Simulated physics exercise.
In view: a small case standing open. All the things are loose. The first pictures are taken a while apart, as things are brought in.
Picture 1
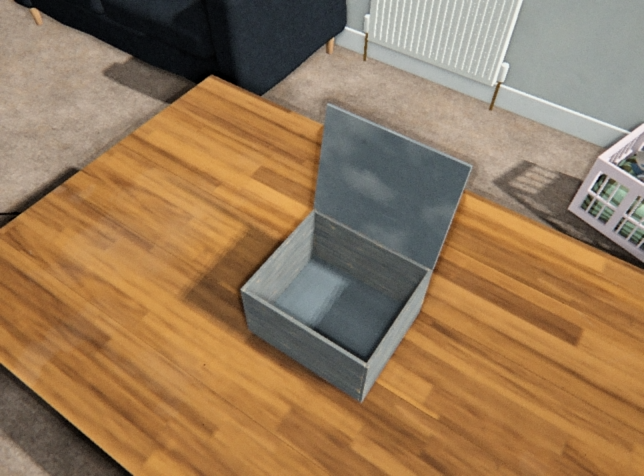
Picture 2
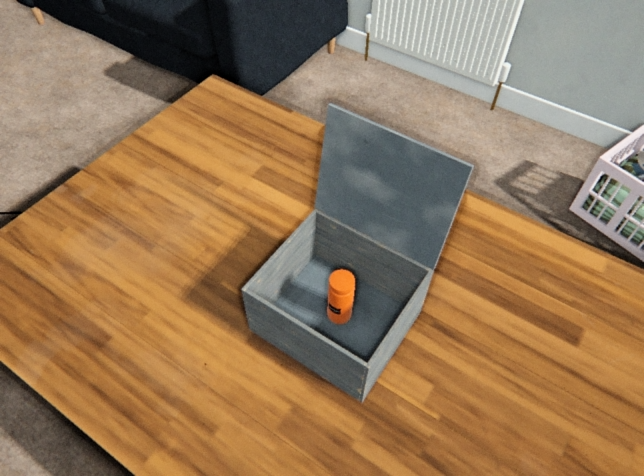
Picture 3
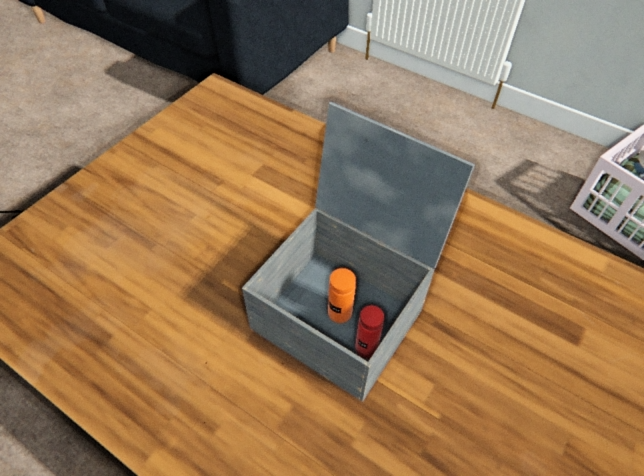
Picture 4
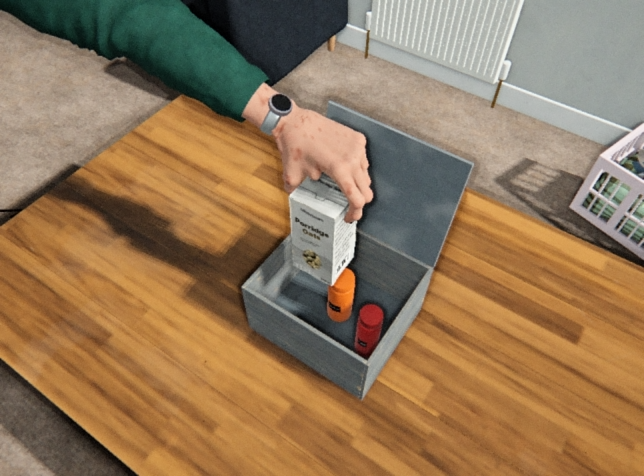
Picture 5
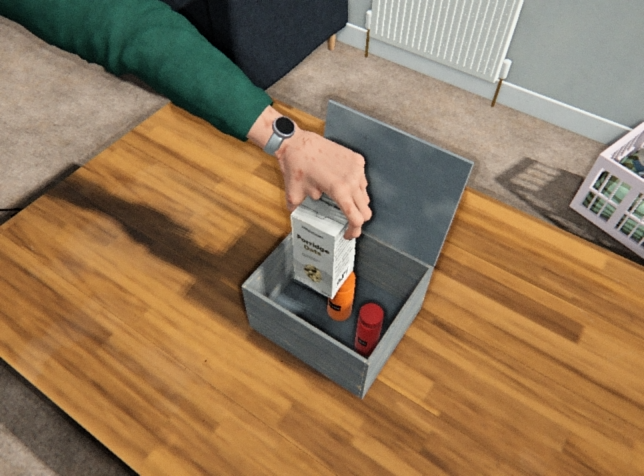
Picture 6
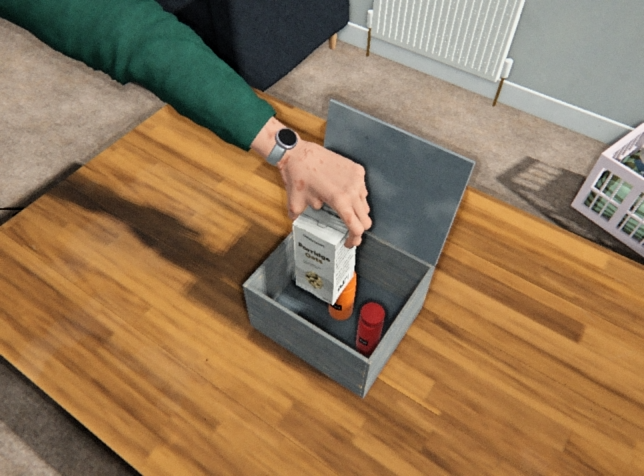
At the start, an open grey box sits empty on a wooden table, then an orange shaker appears inside it, followed by a red container to its right. A hand in a green sleeve then holds a white carton over the box and lowers it in beside the orange shaker.
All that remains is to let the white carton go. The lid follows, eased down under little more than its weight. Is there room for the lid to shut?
Here the lid is held up.
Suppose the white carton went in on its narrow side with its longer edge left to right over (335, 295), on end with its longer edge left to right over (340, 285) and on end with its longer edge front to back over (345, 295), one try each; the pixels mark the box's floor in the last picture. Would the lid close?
First, it sits on the rim; second, it is held up; third, it will not close.
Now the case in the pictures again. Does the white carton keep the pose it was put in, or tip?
It stays as placed.
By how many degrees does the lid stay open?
About 25°.
Then, 0.50 s later than the last frame, white carton tilted by 43° near (295, 280); orange shaker tilted by 18°.
Then, 0.90 s later than the last frame, lid starting down; white carton tilted by 23° near (314, 299); orange shaker on its side.
Then, 1.40 s later than the last frame, lid 73° above the rim; white carton moved well along near (338, 297); orange shaker on its side.
Then, 1.90 s later than the last frame, lid 27° above the rim; white carton moved well along near (338, 297); orange shaker on its side.
When it is over, lid 24° above the rim; lying over in the box, orange shaker; moved from the start, white carton; red shaker as before. End places, in pixels of the last picture, white carton near (338, 296).
